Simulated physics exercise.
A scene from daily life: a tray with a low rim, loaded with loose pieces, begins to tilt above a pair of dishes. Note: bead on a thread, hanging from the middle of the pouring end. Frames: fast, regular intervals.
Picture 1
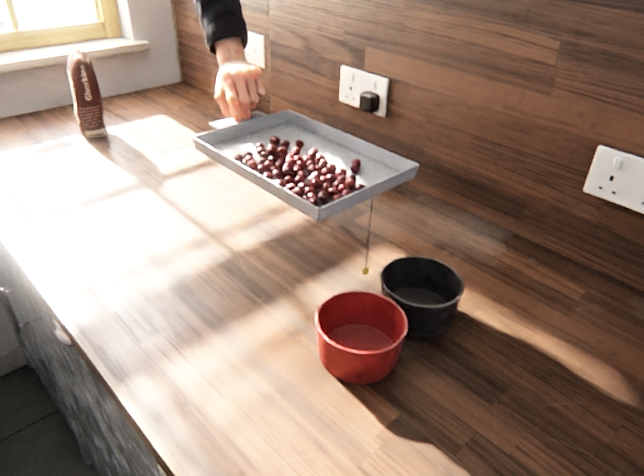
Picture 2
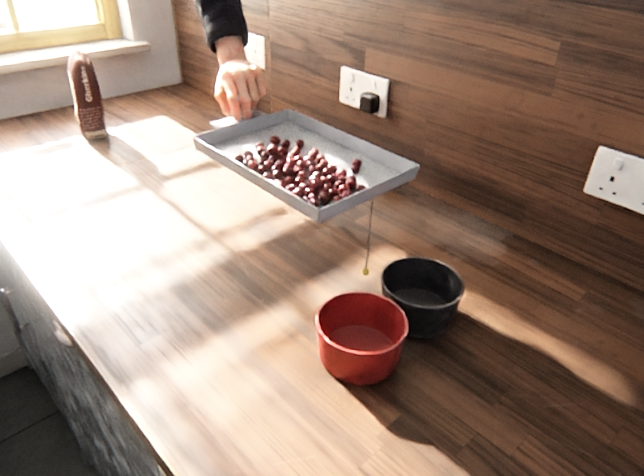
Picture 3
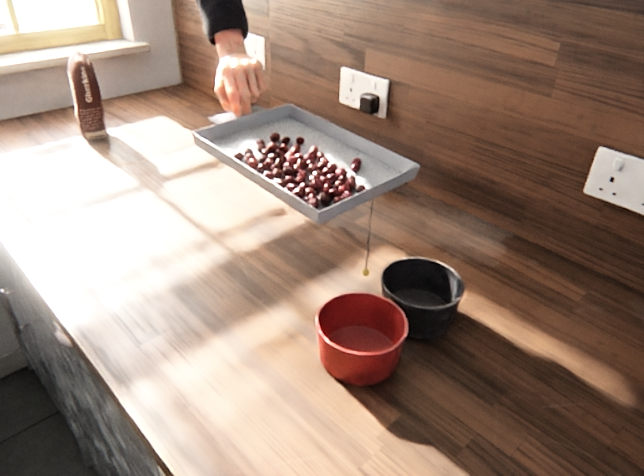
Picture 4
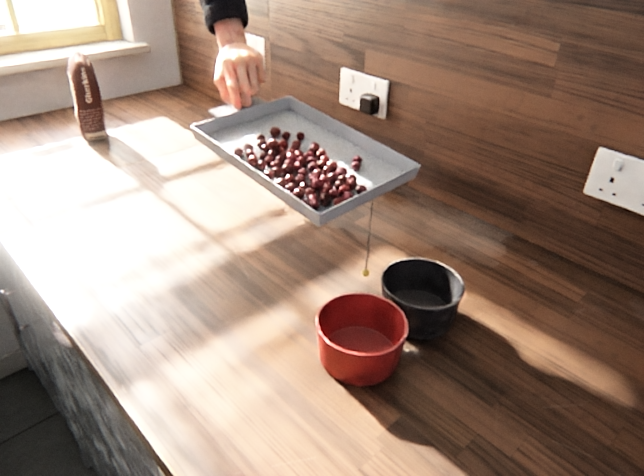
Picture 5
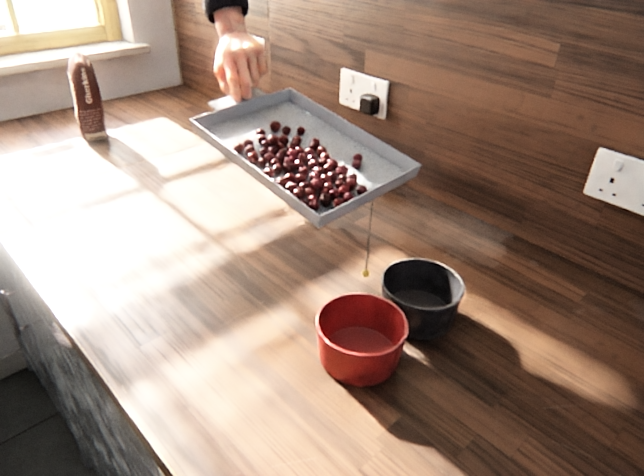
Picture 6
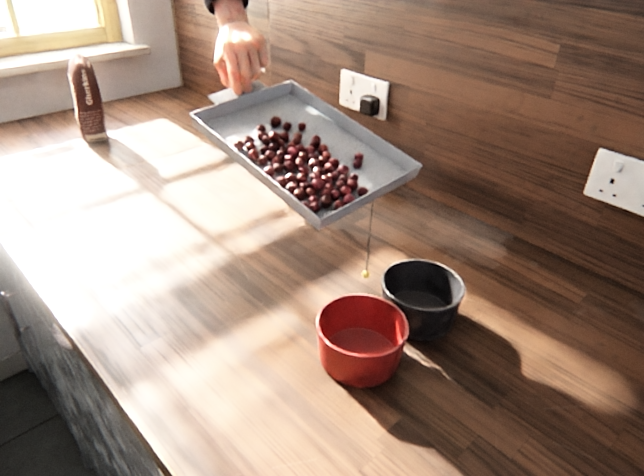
A hand held a gray tray of dark red dried cherries above a red dish and a black one, then slowly raised its far end, tilting it a little toward the front left corner.
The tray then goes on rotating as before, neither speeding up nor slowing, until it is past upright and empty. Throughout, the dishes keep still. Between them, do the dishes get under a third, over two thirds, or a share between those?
Between them they get over two thirds.
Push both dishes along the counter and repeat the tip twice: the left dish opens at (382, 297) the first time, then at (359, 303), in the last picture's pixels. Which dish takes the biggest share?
First placement: The leftmost one; second placement: The leftmost one.
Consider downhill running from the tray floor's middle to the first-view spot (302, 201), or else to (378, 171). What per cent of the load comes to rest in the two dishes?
Shares: 40 %, then 40 %.
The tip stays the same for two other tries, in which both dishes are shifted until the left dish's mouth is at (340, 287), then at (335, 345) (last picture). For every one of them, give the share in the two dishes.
Trial 1 about 20 %, trial 2 about 70 %.
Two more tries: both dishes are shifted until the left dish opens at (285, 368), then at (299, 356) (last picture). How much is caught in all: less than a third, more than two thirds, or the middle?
First: Above two thirds. Second: Beyond two thirds.
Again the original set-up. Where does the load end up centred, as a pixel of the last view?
Around (358, 353).
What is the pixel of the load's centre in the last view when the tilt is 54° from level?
Its middle sits at about pixel (325, 177).
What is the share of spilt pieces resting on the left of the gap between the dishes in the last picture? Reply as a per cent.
That's roughly 80 per cent of the pieces.
Just after the last frame, tray tipped steeply; almost all on the tray; just a few in the air.
A moment on, tray tipped right over; almost all on the tray; just a few in the left dish.
Further on, tray tipped past a quarter turn; the larger part in the left dish; just a few in the right dish; roughly a quarter outside both.
When it is over, tray tipped past a quarter turn; the larger part in the left dish; just a few in the right dish; roughly a quarter outside both.
